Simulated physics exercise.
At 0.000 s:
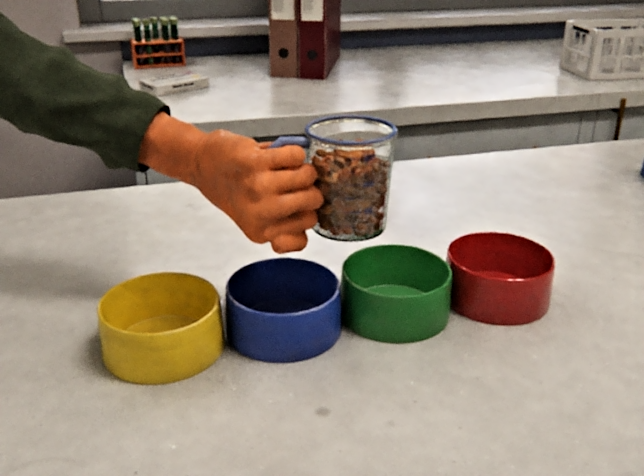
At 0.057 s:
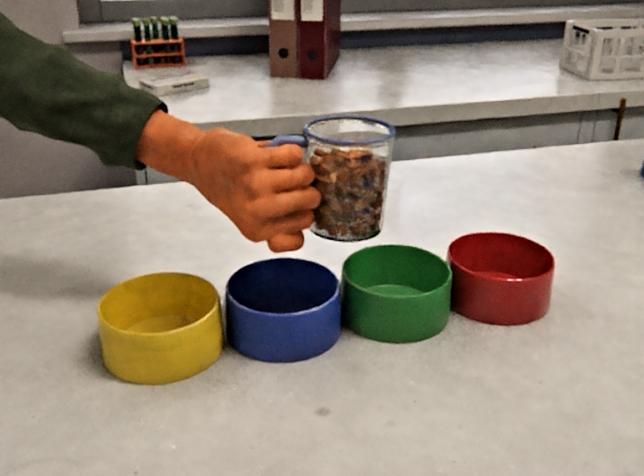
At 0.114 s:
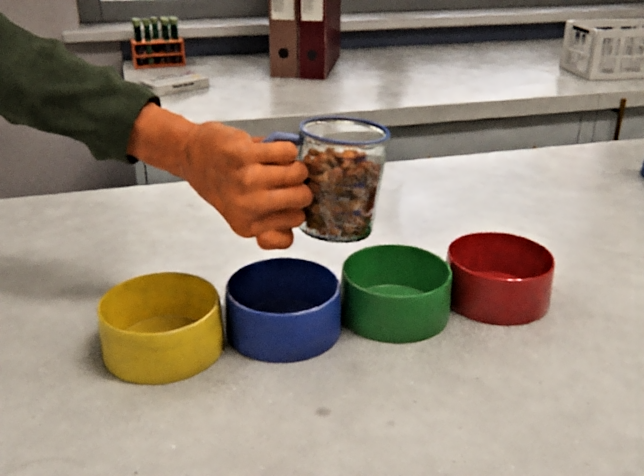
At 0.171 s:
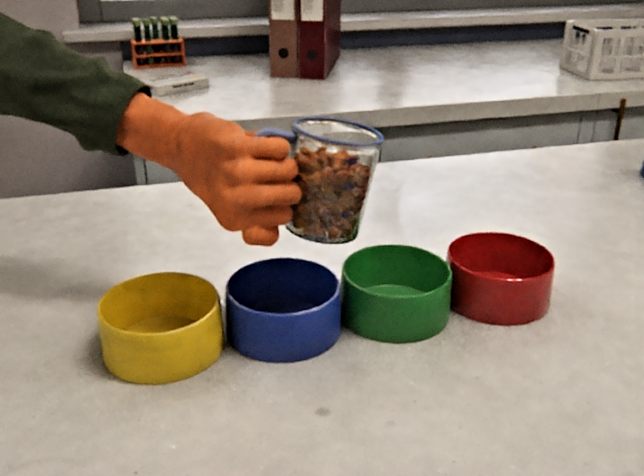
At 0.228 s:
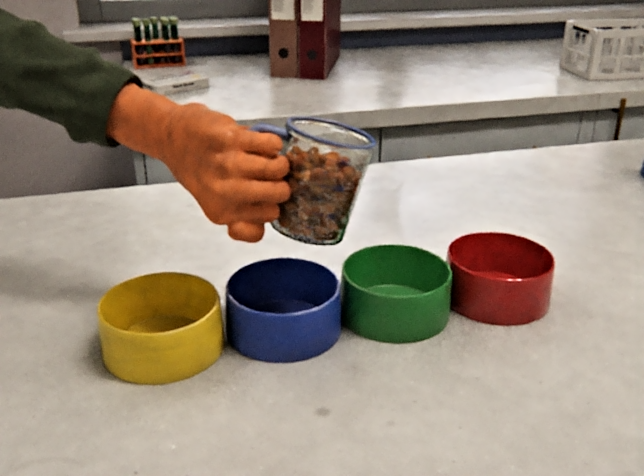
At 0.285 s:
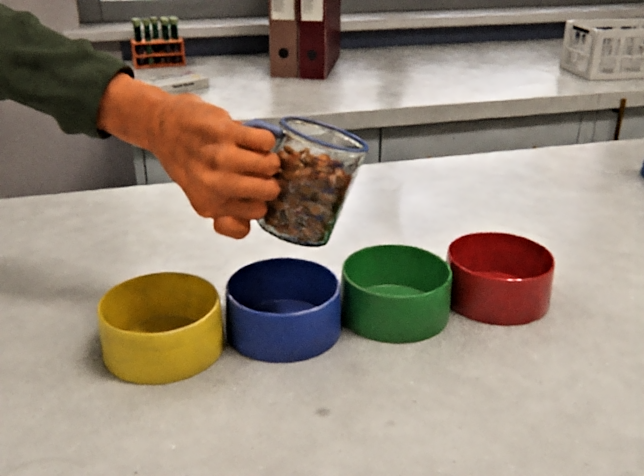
To begin with, a gloved orange hand holds a clear cup of brown pieces upright above a row of yellow, blue, green and red dishes on a pale table. The hand then moves the cup a little to the left, gradually tilting it to the right, while the dishes stay still.
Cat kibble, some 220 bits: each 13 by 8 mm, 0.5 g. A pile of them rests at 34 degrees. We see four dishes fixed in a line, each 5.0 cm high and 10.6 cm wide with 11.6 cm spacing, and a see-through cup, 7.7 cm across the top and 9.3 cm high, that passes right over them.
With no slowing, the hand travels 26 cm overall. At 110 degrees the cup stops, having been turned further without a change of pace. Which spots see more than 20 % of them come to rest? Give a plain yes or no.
Red - no, blue - no, green - no, yellow - yes, counter - no.
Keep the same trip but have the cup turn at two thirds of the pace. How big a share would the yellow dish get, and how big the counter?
Yellow 90; counter 0.
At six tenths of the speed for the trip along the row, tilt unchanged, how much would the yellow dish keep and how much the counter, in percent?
Yellow: 30; counter: 0.
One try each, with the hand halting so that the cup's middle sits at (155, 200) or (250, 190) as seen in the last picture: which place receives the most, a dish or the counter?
Blue, then blue.
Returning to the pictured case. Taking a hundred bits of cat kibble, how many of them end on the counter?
Near 0 percent, roughly speaking.
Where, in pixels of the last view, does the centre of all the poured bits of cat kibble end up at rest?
Look around (156, 330) in the last picture.
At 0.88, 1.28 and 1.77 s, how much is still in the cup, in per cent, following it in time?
Approx. 100 / 90 / 45 percent.
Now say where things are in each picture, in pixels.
In the first picture, cup at (350, 179), tilt 0 degrees, lip at (392, 126), moved 0.0 cm; middle of the pieces at (353, 194); red dish at (501, 255); green dish at (396, 269); blue dish at (283, 285); yellow dish at (159, 301).
In the second picture, cup at (347, 179), tilt 1 degrees, lip at (390, 127), moved 0.2 cm; middle of the pieces at (350, 194).
In the third picture, cup at (340, 180), tilt 4 degrees, lip at (386, 130), moved 0.9 cm; middle of the pieces at (342, 195).
In the fourth picture, cup at (329, 181), tilt 9 degrees, lip at (379, 134), moved 1.9 cm; middle of the pieces at (330, 196).
In the fifth picture, cup at (319, 182), tilt 14 degrees, lip at (372, 139), moved 2.9 cm; middle of the pieces at (319, 197).
In the sixth picture, cup at (309, 183), tilt 19 degrees, lip at (364, 144), moved 3.9 cm; middle of the pieces at (307, 198); red dish at (501, 255); green dish at (396, 269); blue dish at (283, 285); yellow dish at (159, 301). The cup turns about 85 degrees a second and travels 17 cm a second.
After 0.88 s, tilt 68 degrees; cup holds 100 %.
After 1.28 s, tilt 101 degrees; cup holds 90 %, yellow 5 %.
After 1.77 s, tilt 110 degrees; cup holds 45 %, yellow 55 %.
In the end, at 3.6 s, red 0 %, blue 0 %, green 0 %, yellow 90 %, counter 0 %, cup 5 %.
